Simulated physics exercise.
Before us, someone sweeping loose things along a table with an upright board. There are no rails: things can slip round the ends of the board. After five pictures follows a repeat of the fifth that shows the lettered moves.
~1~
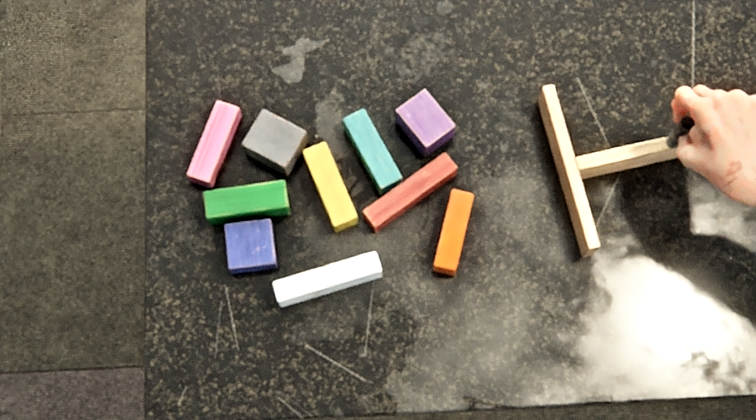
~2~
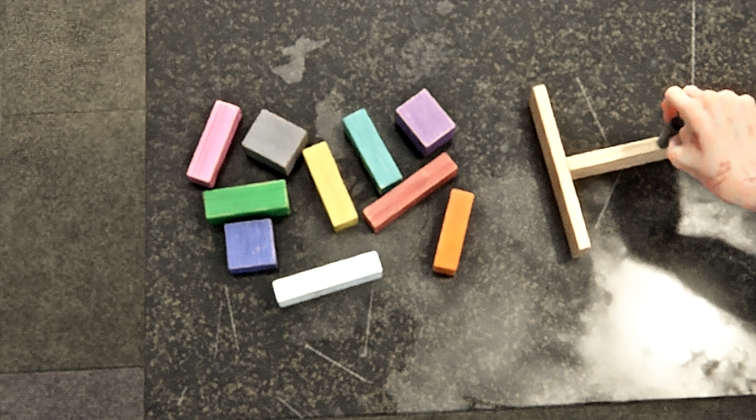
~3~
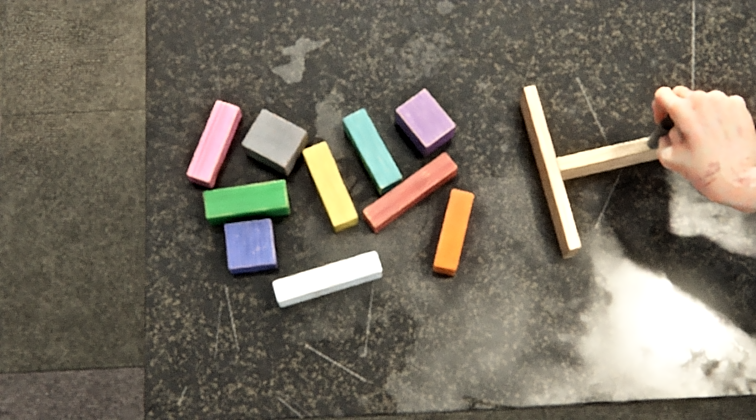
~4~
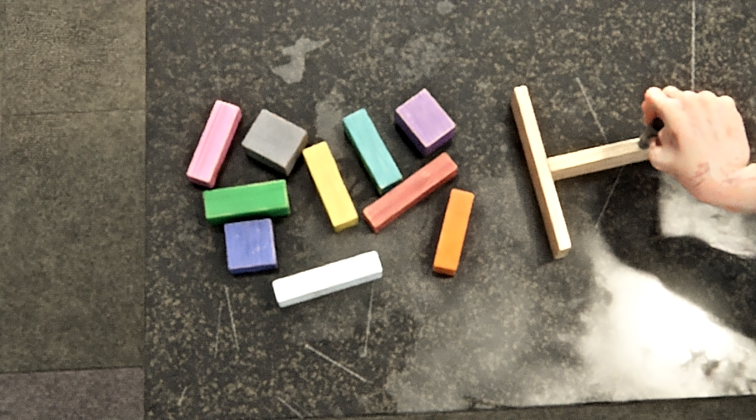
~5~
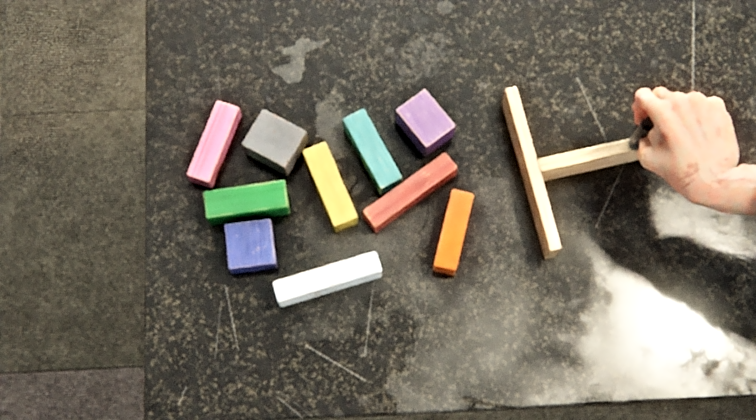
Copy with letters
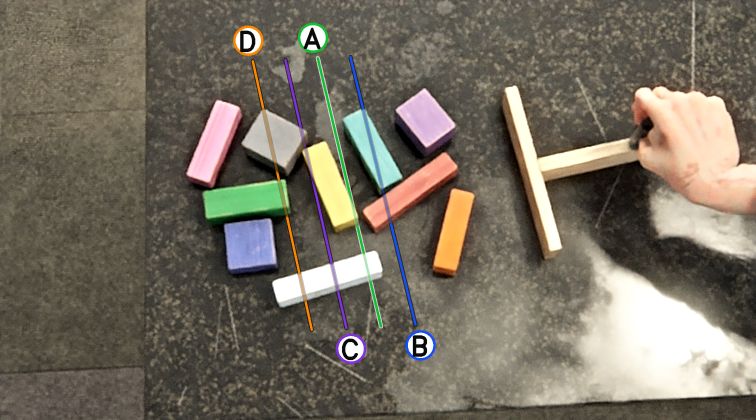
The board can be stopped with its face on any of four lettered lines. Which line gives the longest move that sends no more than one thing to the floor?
It can go as far as D.
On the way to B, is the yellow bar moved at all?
By then, yes.
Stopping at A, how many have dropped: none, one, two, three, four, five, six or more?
The count is none.
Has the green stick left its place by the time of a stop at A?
Yes.
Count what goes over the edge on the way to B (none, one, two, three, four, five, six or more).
By then, none.
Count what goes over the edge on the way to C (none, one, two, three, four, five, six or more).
The count is none.
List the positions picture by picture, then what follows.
Red bar (410, 193); blue block (251, 247); pink stick (215, 145), in the first frame.
Board (562, 165); yellow bar (330, 188), in the second frame.
Board (552, 166); white stick (328, 279), in the third frame.
Board (542, 166); purple block (425, 123), in the fourth frame.
Board (533, 167); turquoise bar (372, 152); red bar (410, 193); blue block (251, 247), in the fifth frame.
On the marked copy, A at (348, 188); B at (382, 187); C at (315, 190); D at (281, 191).
Taking D. A third of the way, board (443, 171); purple block (402, 122); orange stick (438, 237).
Two thirds of the way, board (353, 175); pink stick (208, 142); green stick (223, 211).
When it is over, board (284, 178); pink stick (150, 145); green stick (156, 227); none fallen.
As for the rest, A is within the limit but short; B is within the limit but short; C is within the limit but short.
